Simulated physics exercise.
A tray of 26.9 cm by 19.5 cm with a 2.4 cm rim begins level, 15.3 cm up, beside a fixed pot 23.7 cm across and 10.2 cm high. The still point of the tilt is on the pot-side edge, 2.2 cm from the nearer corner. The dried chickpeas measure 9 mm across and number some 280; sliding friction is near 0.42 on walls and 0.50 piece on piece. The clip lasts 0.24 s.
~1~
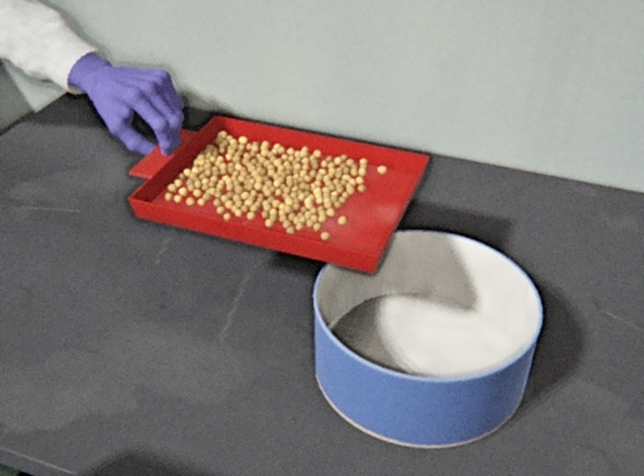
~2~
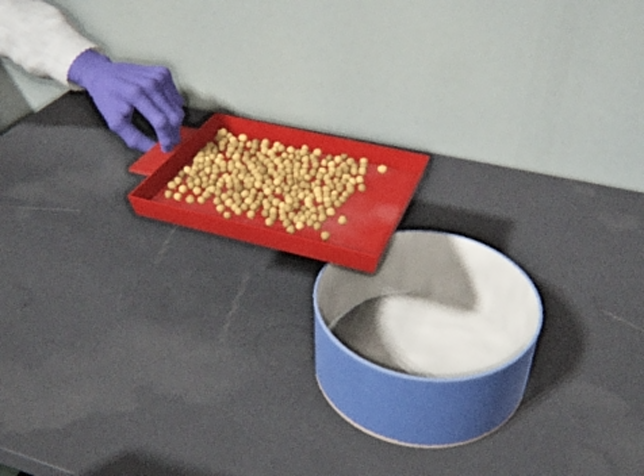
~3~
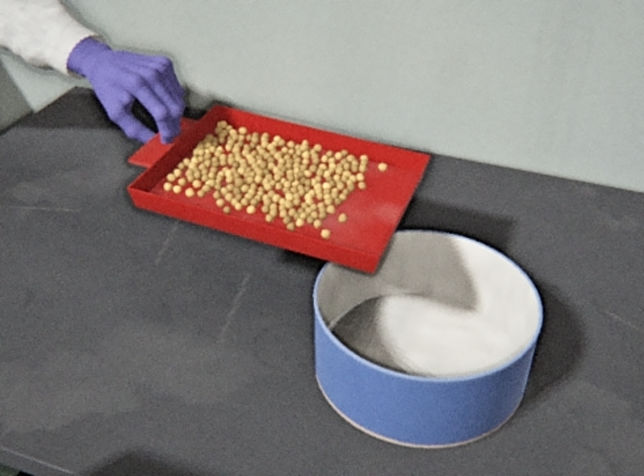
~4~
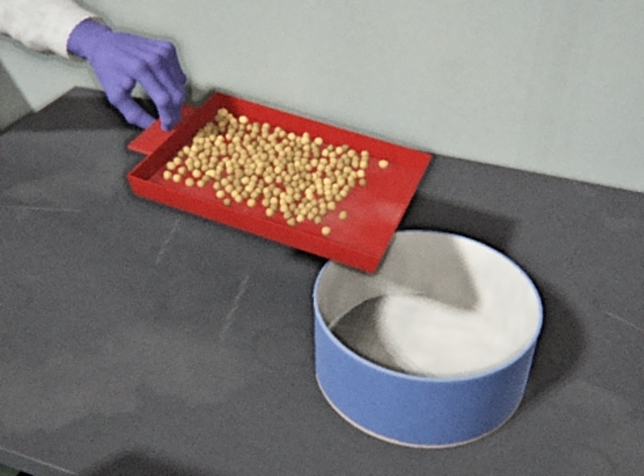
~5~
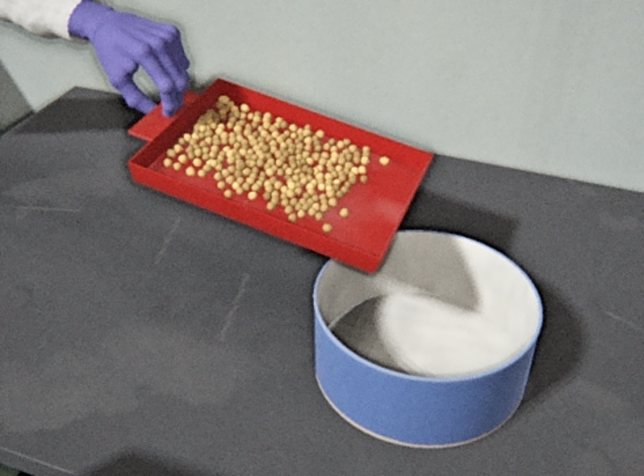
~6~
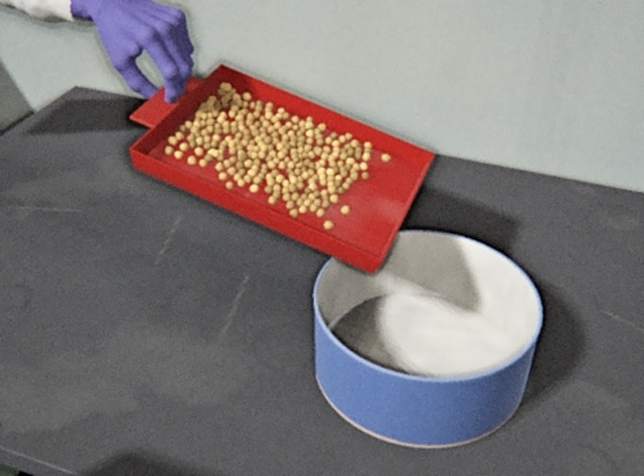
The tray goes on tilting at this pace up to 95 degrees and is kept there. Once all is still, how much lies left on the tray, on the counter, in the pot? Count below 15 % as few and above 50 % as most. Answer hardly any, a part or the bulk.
Left on the tray: Hardly any; on the counter: Hardly any; in the pot: The bulk.
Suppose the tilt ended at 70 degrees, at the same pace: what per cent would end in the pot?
Then about 20 per cent.
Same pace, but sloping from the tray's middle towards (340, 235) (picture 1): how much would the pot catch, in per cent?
Some 100 per cent.
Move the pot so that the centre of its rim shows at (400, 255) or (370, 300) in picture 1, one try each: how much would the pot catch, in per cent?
Some 90 and 75 per cent.
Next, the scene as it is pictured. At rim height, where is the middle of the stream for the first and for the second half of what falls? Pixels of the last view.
At about (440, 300), then at (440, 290).
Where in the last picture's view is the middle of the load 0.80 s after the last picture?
At about (407, 213).
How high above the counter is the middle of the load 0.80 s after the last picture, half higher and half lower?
Some 18 cm.
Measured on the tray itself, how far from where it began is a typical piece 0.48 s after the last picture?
About 12 cm.
Then, 0.48 s after the last picture, tilt 53 degrees; the tray holds 100 %, the pot 0 %.
Then, 0.80 s after the last picture, tilt 79 degrees; the tray holds 85 %, the pot 15 %.
Then, 1.21 s after the last picture, tilt 95 degrees; the tray holds 30 %, the pot 60 %.
In the end, tray 0 %, counter 5 %, pot 95 %.
